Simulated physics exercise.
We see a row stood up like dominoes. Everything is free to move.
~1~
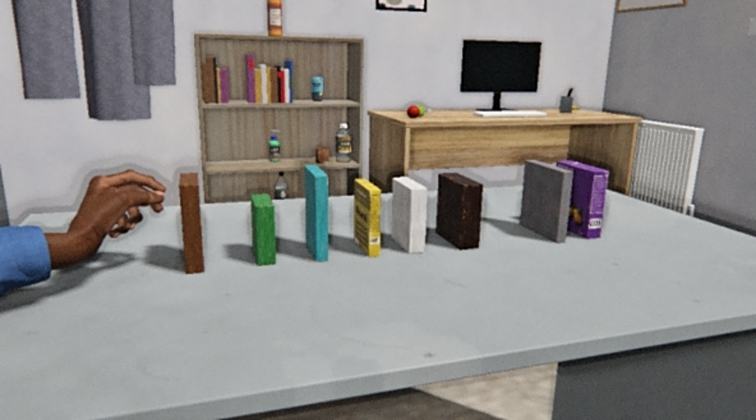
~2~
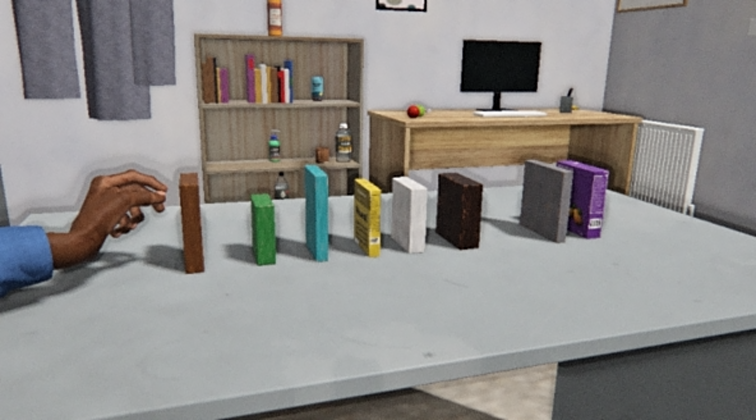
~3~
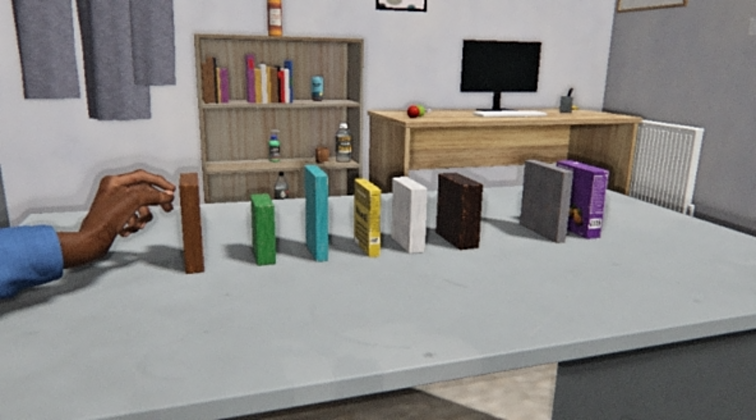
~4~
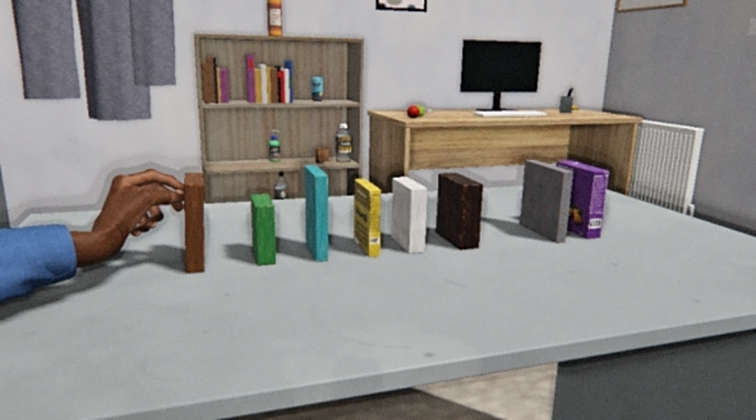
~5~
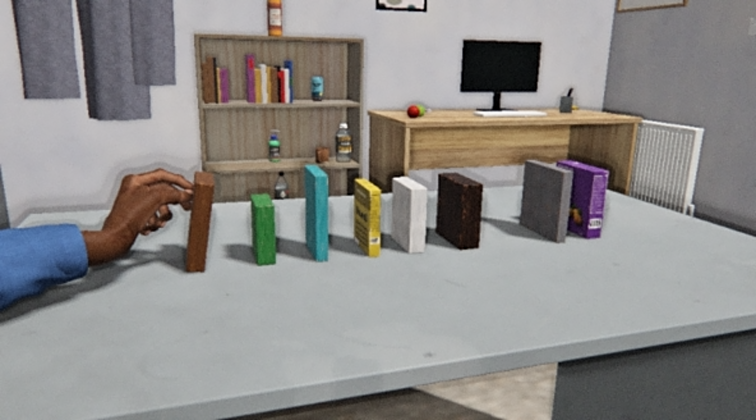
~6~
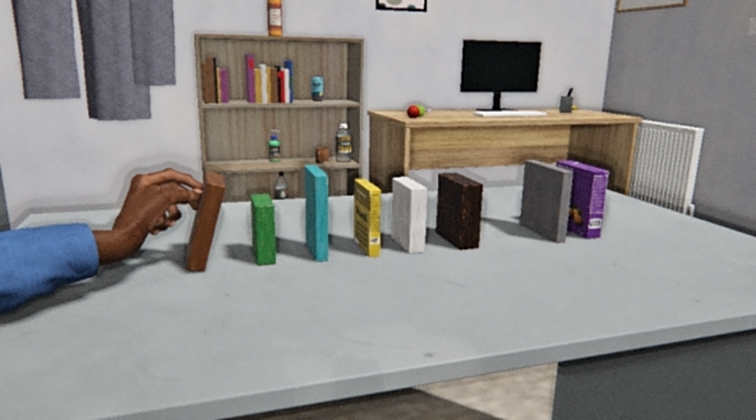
A hand in a blue sleeve reaches in from the left, touches the upper part of a tall brown block and pushes it, so that it tilts to the right towards a green block. Beyond the green one stand turquoise, yellow, white, dark, grey and purple pieces, all still. The steady view looks across a grey table in a room with shelves and a desk with a monitor behind.
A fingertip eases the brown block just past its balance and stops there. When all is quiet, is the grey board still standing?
The grey board is still upright.
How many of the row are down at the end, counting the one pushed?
6 of them.
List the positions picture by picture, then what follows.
In the first picture, grey board (545, 200); black board (458, 210).
In the second picture, green board (263, 229); turquoise block (316, 213).
In the third picture, yellow packet (367, 217); black board (458, 210).
In the fourth picture, brown block 3° over; white board (408, 214); green board (263, 229).
In the fifth picture, brown block 9° over; turquoise block (316, 213); yellow packet (367, 217).
In the sixth picture, brown block 16° over; grey board (545, 200); black board (458, 210).
Then, 0.40 s past the last view, brown block 62° over; green board rocked 42° from its first pose.
Then, 0.60 s past the last view, brown block 74° over; green board rocked 74° from its first pose; turquoise block rocked 54° from its first pose; yellow packet rocked 42° from its first pose.
Then, 0.80 s past the last view, brown block 74° over; turquoise block rocked 69° from its first pose; green board on its side; yellow packet rocked 66° from its first pose.
Then, 1.00 s past the last view, brown block 74° over; black board on its side; turquoise block rocked 72° from its first pose; white board rocked 71° from its first pose.
Finally, down or leaning hard on the table, black board, white board, green board, turquoise block and yellow packet; grey board still in place. Final places as the last picture's camera would see them, grey board near (545, 200).
